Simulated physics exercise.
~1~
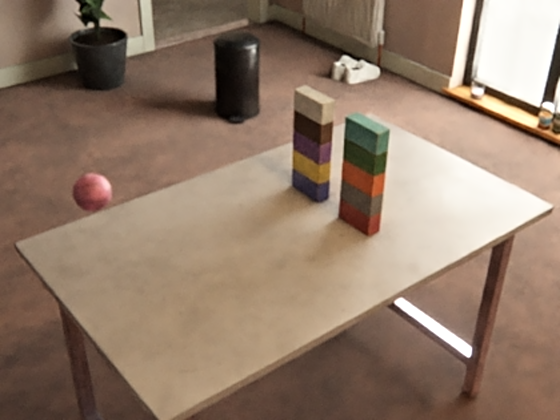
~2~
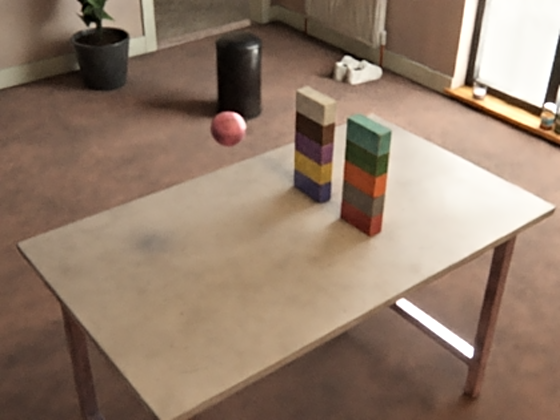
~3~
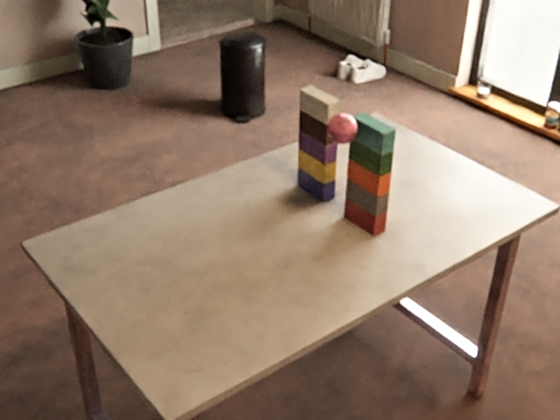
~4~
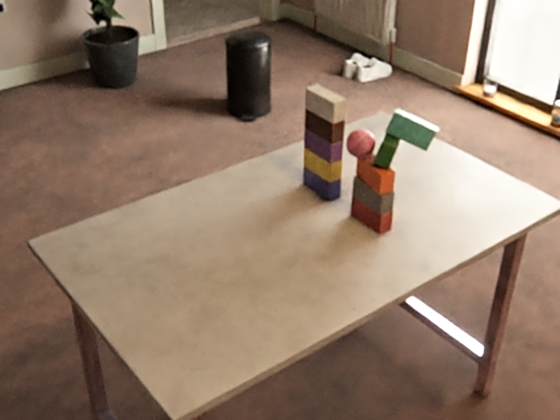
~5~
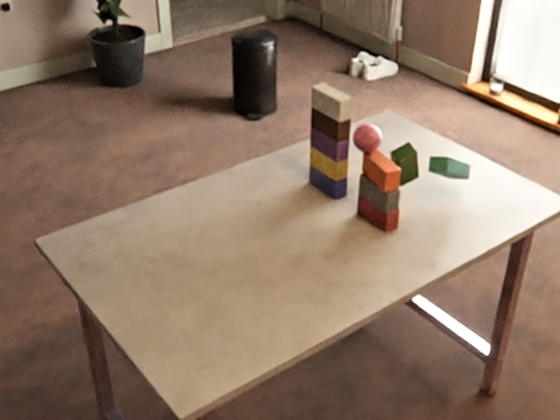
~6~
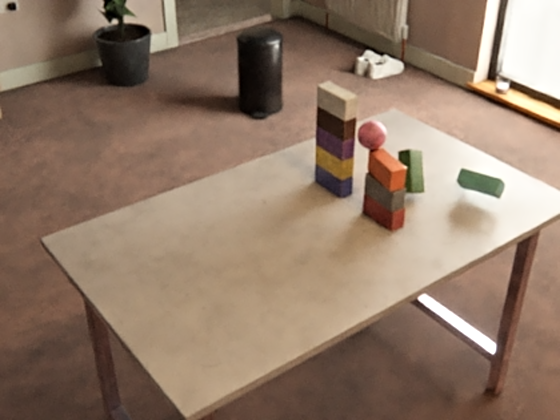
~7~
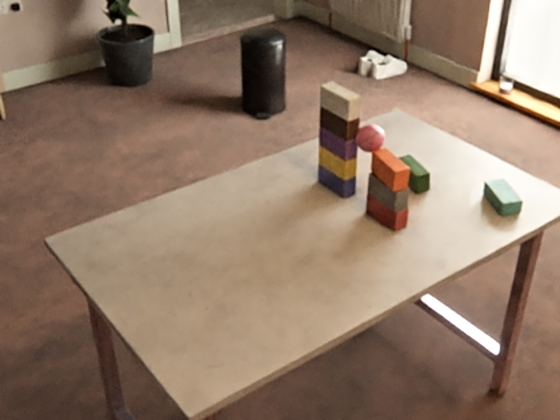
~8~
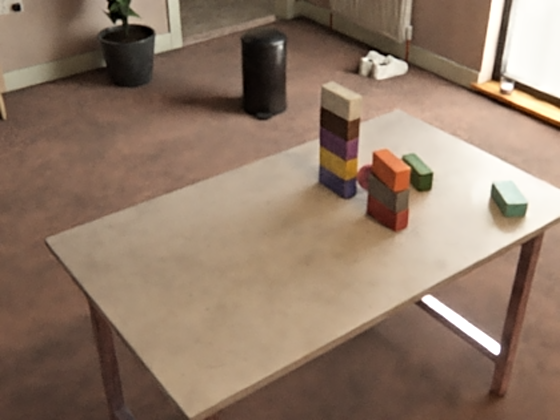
A pink ball flies in from the left above a pale wooden table, seen from above in a brown-carpeted room with a potted plant and a black bin behind. Toward the right stand two stacks of coloured blocks, the left one topped white over brown, purple, yellow and blue, the right one turquoise, green, orange, grey and red. The ball strikes the upper right stack, and the turquoise and green blocks tip off and tumble onto the table. The ball lingers near the orange block, then drops between the stacks. Turquoise lies near the right edge, green behind the shortened stack, while the left stack still stands.
